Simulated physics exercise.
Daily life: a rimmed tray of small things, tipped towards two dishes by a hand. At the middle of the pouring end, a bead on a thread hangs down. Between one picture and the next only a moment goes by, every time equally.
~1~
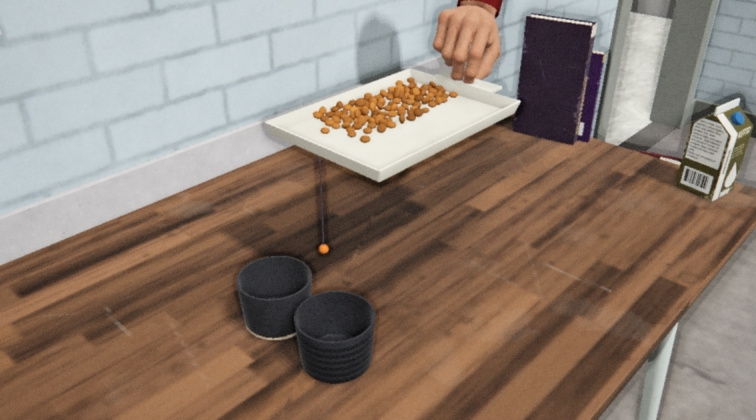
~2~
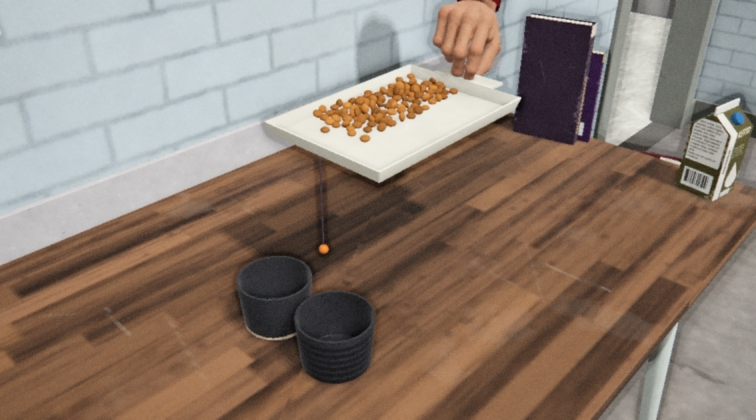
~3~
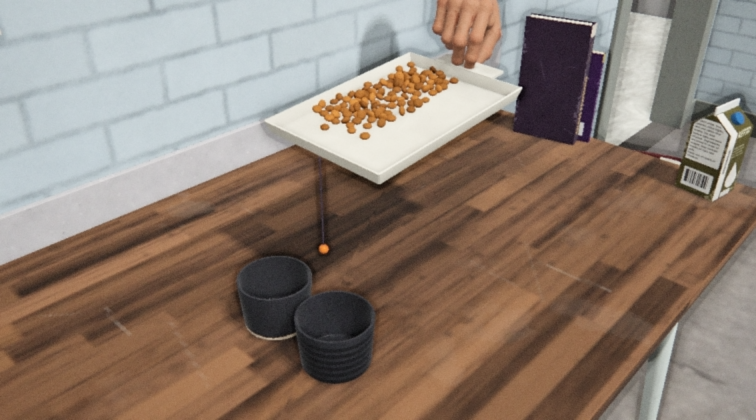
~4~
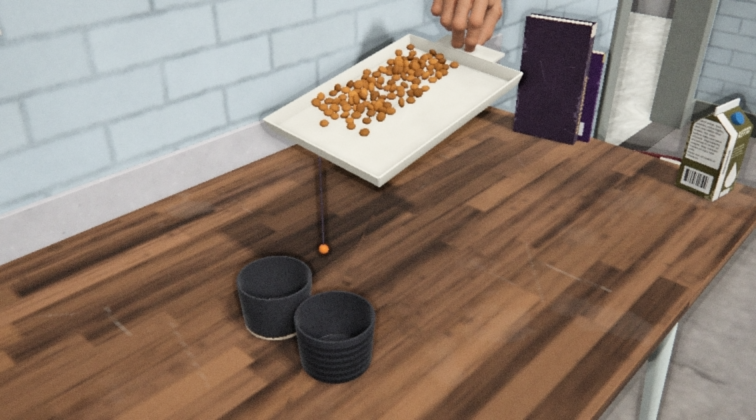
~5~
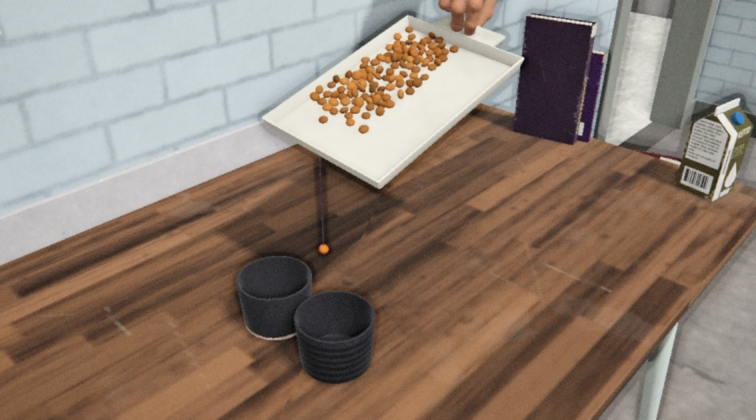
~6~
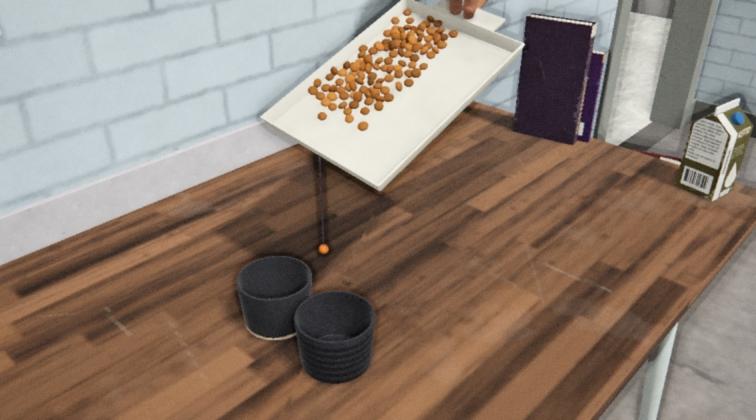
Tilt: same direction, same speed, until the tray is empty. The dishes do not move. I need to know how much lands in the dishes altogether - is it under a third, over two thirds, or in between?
I expect the dishes to end up with a share of one to two thirds of the load.
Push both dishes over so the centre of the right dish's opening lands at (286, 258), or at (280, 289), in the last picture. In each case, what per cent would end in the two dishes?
Approximately 10 percent, followed by approximately 10 percent.
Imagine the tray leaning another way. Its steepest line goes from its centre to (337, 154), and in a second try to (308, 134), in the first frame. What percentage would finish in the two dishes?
Roughly 60 percent, then 0 percent.
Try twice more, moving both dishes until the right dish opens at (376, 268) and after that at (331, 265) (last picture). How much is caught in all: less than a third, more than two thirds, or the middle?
For the first try it's less than a third, and for the second it's under a third.
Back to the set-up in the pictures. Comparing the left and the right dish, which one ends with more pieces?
The fuller one is the rightmost dish.
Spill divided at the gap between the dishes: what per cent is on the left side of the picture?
Reading: Around 20 %.
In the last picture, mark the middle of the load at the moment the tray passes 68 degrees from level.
Around (349, 161).
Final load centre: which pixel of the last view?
Somewhere close to (339, 352) in the last picture.
Soon, tray tipped steeply; most on the tray; a small part in the air.
A while on, tray tipped past a quarter turn; a stray few on the tray; about a third in the right dish; a small part in the left dish; about a third outside both; about a quarter in the air.
Towards the end, tray tipped past a quarter turn; about a third in the right dish; a small part in the left dish; about half outside both.
Finally, tray tipped past a quarter turn; about a third in the right dish; a small part in the left dish; about half outside both.
